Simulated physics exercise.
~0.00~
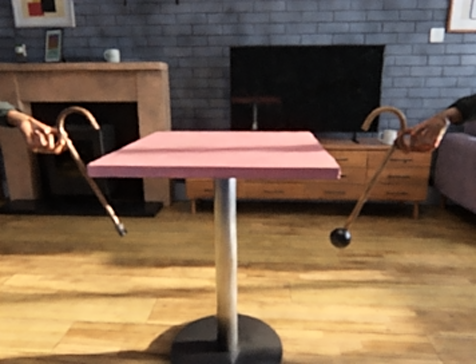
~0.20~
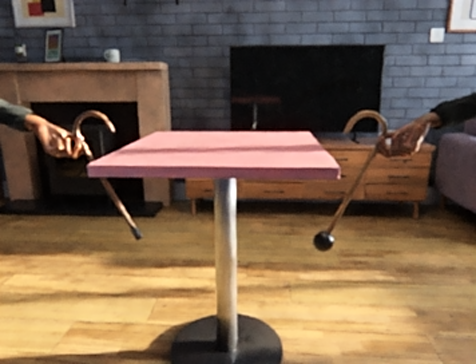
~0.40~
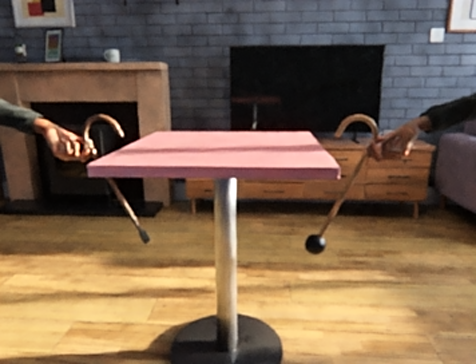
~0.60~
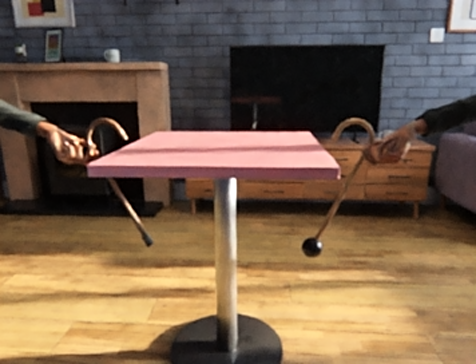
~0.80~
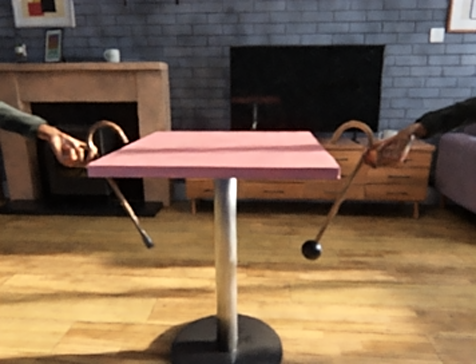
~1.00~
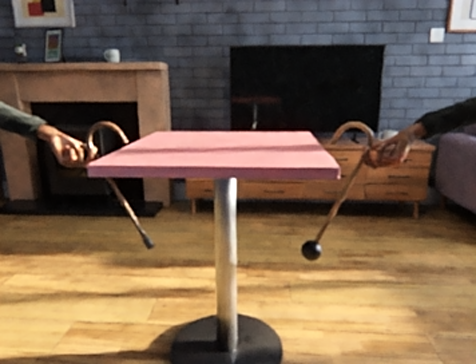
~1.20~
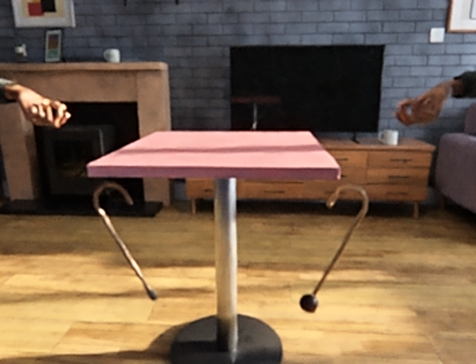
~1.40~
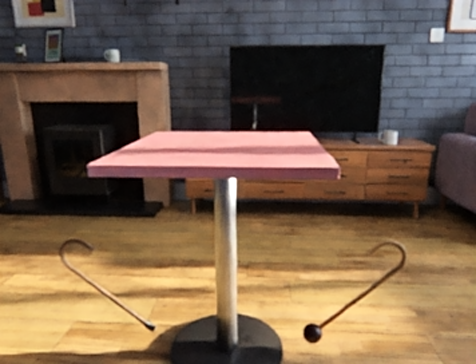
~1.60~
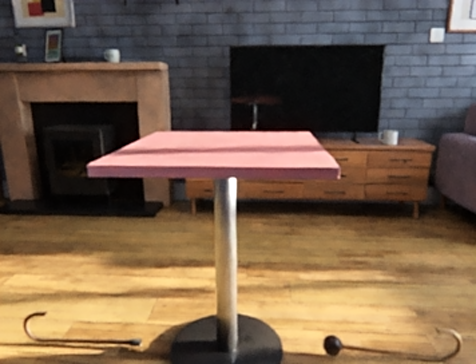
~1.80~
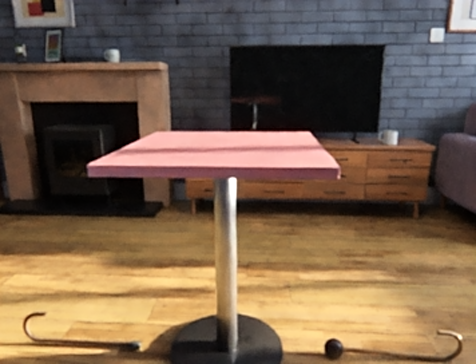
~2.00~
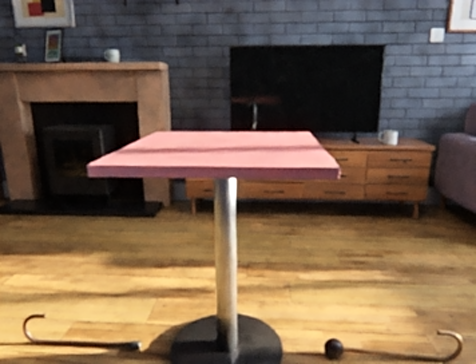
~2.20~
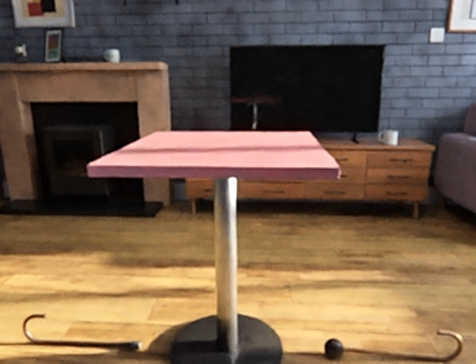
Two hands release a cane and a black ladle beside the table; both fall to the floor.
